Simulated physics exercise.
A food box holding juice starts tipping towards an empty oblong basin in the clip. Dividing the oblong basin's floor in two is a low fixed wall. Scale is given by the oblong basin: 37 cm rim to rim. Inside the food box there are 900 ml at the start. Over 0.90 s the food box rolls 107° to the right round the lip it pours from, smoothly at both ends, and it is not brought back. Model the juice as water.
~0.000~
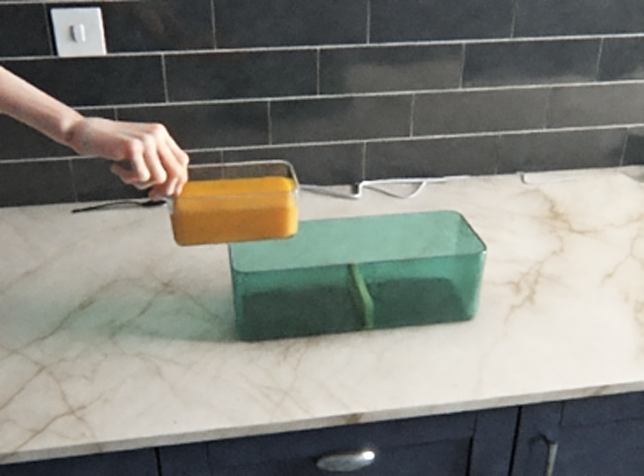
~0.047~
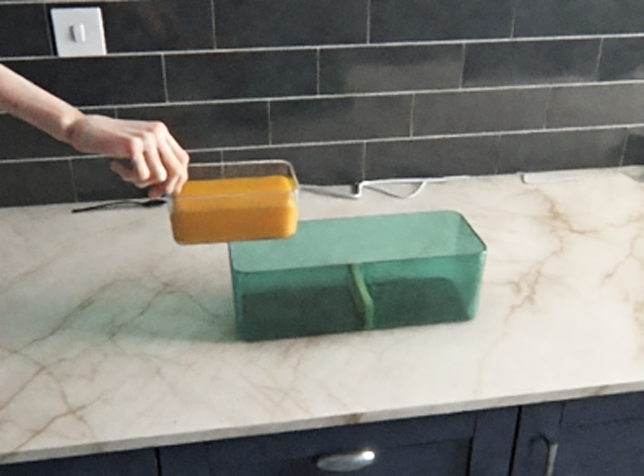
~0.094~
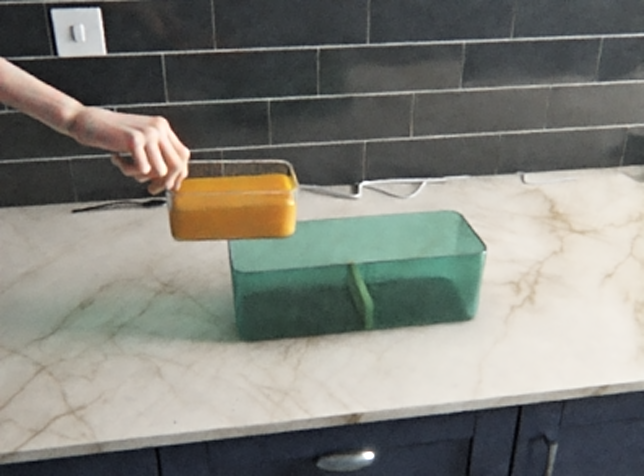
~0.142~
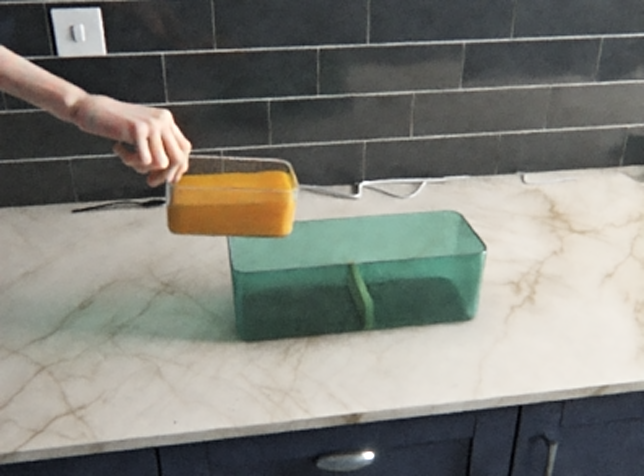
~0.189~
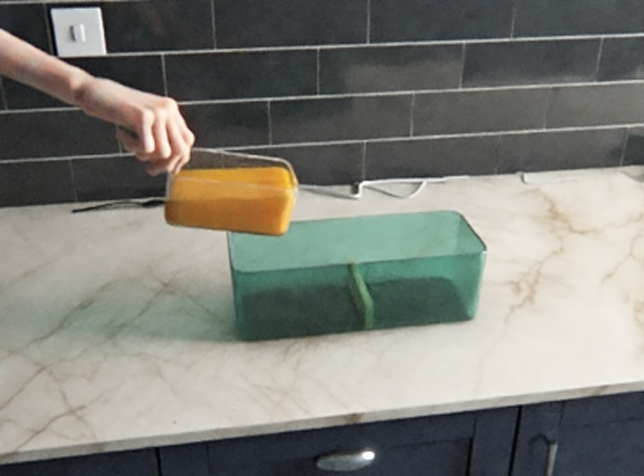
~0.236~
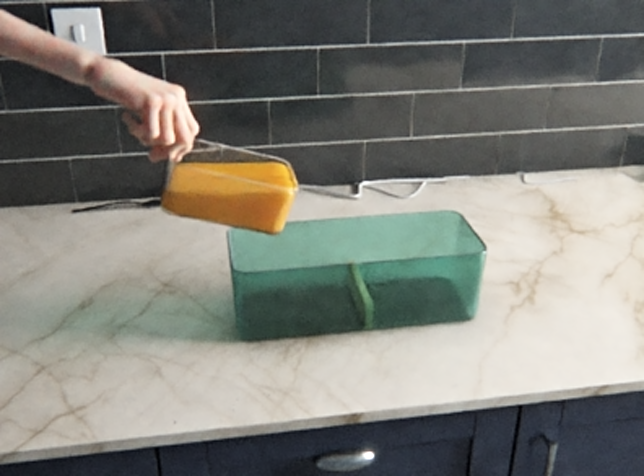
On a marble kitchen counter, a hand gradually tilting a clear food box of orange juice rightward above an empty green basin.
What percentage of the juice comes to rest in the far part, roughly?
62 %.
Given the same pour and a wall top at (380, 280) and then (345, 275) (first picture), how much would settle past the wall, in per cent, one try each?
The first try gives 35 percent and the second 75 percent.
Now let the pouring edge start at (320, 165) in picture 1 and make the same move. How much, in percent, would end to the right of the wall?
In that case roughly 70 per cent.
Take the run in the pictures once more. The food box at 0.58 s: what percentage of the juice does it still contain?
Remaining: Near 42 % of the total.
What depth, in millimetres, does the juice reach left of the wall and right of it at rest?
I'd expect close to 10 mm on the left and close to 24 mm on the right.
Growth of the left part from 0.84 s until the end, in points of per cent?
I'd put it at some 16 percent.
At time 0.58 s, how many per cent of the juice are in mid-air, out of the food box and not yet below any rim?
Roughly 48 percent.
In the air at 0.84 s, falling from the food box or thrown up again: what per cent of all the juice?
Some 10 % is up in the air.
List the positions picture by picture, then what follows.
In the first picture, tilt 0°; pouring edge (294, 176); surface from (171, 196) to (292, 188); the oblong basin's rim runs from (230, 250) to (473, 231); the wall's top is at (360, 283).
In the second picture, tilt 1°; pouring edge (294, 176); surface from (171, 196) to (291, 188).
In the third picture, tilt 3°; pouring edge (294, 177); surface from (171, 194) to (291, 185).
In the fourth picture, tilt 6°; pouring edge (294, 177); surface from (169, 190) to (291, 183).
In the fifth picture, tilt 11°; pouring edge (293, 177); surface from (167, 184) to (290, 180).
In the sixth picture, tilt 17°; pouring edge (293, 177); surface from (165, 176) to (290, 175).
By 0.58 s the tilt is 78° and 43 per cent is still to pour, 10 is left of the wall and 0 right of it.
By 0.84 s the tilt is 106° and 5 per cent is still to pour, 14 is left of the wall and 66 right of it.
By 1.11 s the tilt is 107° and 0 per cent is still to pour, 29 is left of the wall and 62 right of it.
By 1.40 s the tilt is 107° and 0 per cent is still to pour, 30 is left of the wall and 61 right of it.
At rest 30 per cent lies left of the wall, 62 right of it and 9 outside.
